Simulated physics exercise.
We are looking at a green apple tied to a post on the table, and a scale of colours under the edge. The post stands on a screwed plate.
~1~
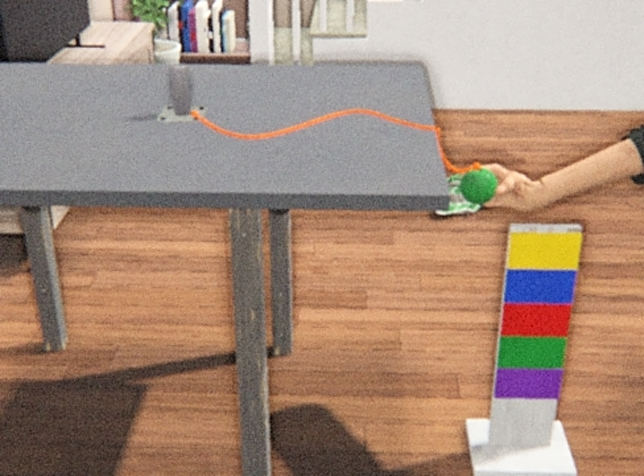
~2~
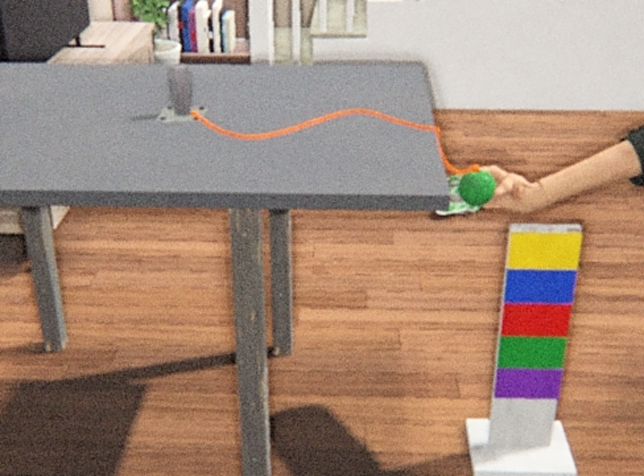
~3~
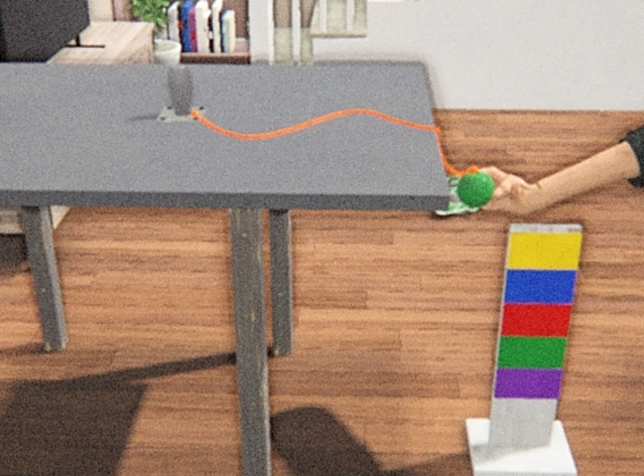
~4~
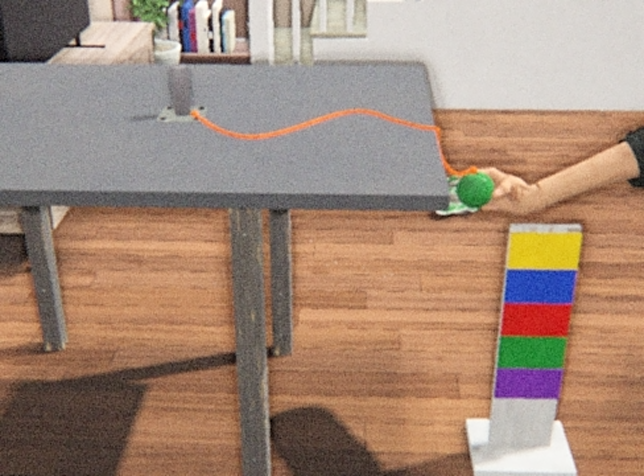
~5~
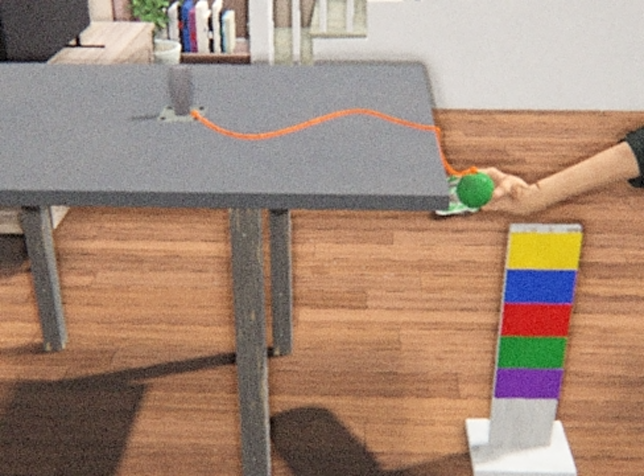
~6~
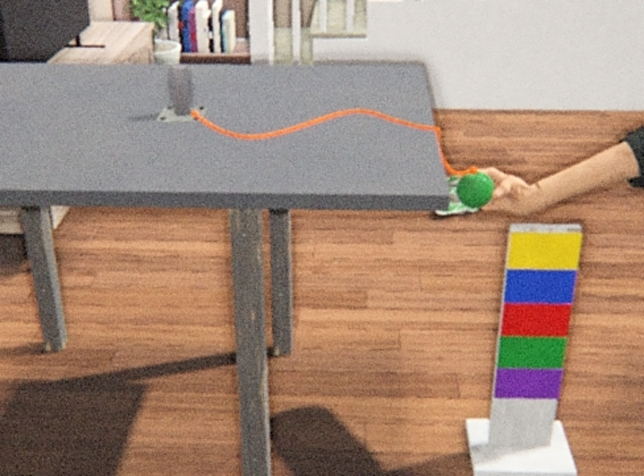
A hand holds a green ball tied to an orange cord beside the table, barely moving.
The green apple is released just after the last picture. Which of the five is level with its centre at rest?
Its middle rests at the blue band.
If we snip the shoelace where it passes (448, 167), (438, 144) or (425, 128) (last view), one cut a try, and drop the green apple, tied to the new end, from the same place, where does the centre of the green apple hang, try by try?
Near (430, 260), (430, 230) and (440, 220).
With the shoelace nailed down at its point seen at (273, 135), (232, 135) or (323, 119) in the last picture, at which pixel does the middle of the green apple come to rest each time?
In that order: (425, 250), (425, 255) and (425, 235).
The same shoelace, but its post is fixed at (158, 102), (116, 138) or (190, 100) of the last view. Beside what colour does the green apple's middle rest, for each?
Taking them in turn: Yellow; yellow; blue.
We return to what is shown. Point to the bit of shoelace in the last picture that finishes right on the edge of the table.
At (373, 113), roughly.
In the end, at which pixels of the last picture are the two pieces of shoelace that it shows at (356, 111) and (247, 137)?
The first at (417, 131), the second at (283, 121).
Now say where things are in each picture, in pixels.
In the first frame, green apple (479, 186); yellow (545, 252); blue (540, 288); red (536, 321); green (532, 354); purple (528, 385).
In the second frame, green apple (477, 188); shoelace through (208, 124) (260, 137) (317, 121) (373, 113) (428, 129).
In the third frame, green apple (476, 189).
In the fourth frame, green apple (475, 190); shoelace through (208, 124) (260, 137) (317, 121) (373, 113) (428, 129).
In the fifth frame, green apple (475, 190).
In the sixth frame, green apple (475, 190); shoelace through (208, 124) (260, 137) (317, 121) (373, 113) (428, 129).
Early on, apple near (429, 265); level with blue.
Midway, apple near (440, 289); level with blue.
Finally, apple near (434, 287); level with blue. The blue one.
